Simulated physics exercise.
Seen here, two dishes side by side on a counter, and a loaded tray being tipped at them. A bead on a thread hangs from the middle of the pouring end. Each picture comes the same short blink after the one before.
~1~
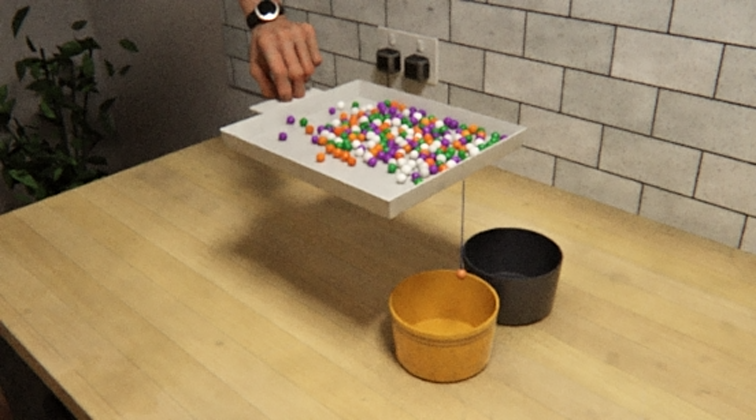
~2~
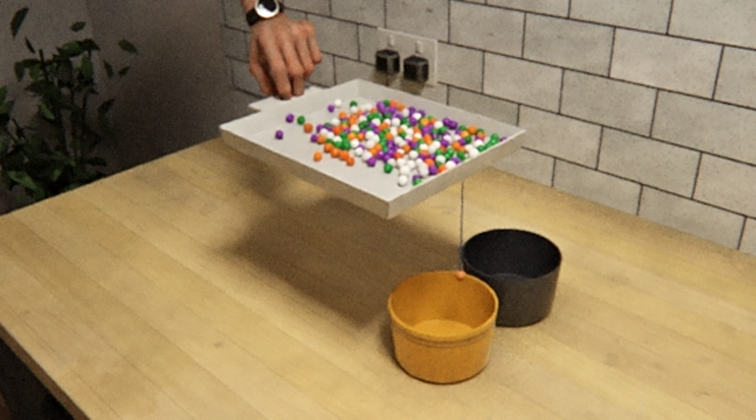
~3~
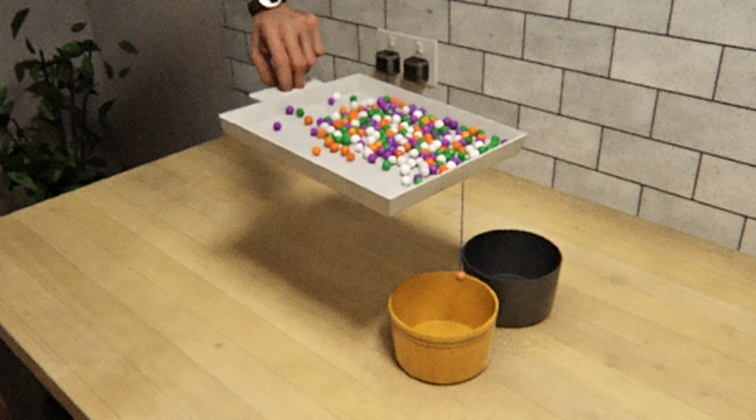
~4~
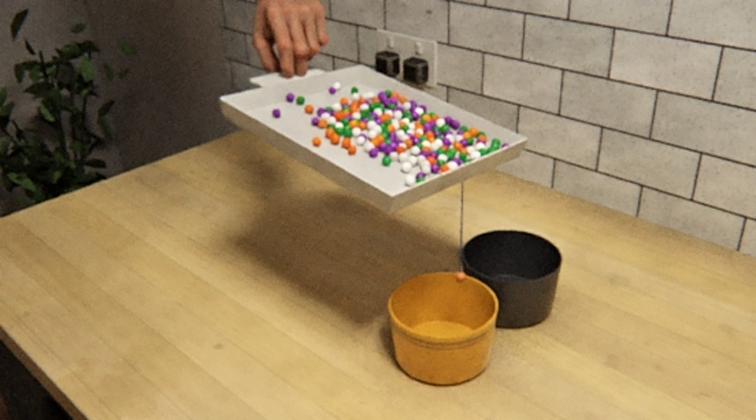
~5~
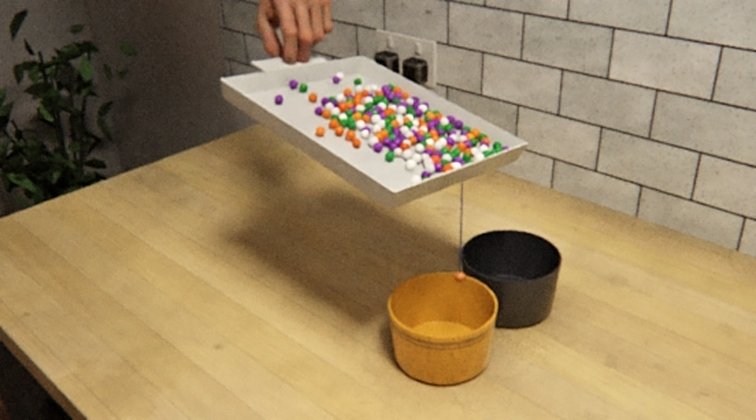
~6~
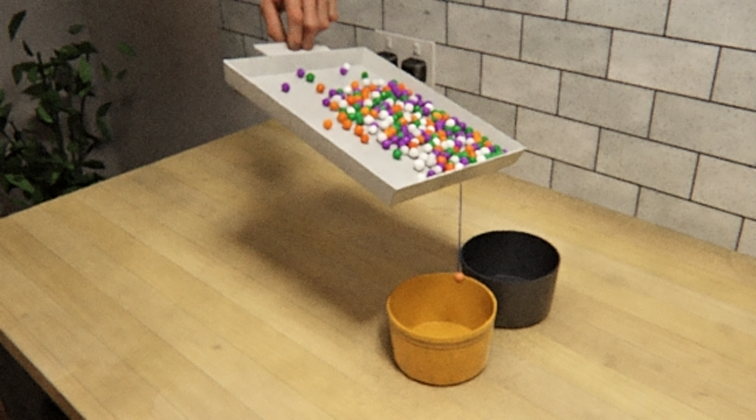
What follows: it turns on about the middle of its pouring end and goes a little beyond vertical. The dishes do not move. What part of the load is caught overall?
Caught overall: The larger part.
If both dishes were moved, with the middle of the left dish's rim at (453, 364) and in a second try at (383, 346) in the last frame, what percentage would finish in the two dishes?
First some 10, then 0 per cent.
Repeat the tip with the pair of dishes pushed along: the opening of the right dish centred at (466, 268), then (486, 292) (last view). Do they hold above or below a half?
In turn: Not half; less than half.
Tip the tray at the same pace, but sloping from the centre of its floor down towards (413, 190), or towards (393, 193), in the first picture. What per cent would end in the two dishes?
Near 20 % and 10 %.
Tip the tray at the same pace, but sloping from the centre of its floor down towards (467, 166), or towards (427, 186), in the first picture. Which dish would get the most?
First the right-hand dish, then the left one.
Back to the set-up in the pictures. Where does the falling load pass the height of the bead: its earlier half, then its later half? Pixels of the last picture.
Around (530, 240) and then (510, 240).
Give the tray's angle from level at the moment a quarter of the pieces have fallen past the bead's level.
At some 80 degrees.
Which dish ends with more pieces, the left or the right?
More ends in right.
Just after the last frame, tray tipped steeply; almost all on the tray; just a few in the right dish; about a tenth in the air.
A moment on, tray tipped past a quarter turn; just a few on the tray; almost all in the right dish; just a few outside both; just a few in the air.
Further on, tray tipped past a quarter turn; almost all in the right dish; just a few outside both.
When it is over, tray tipped past a quarter turn; not one in the left dish; almost all in the right dish; just a few outside both.
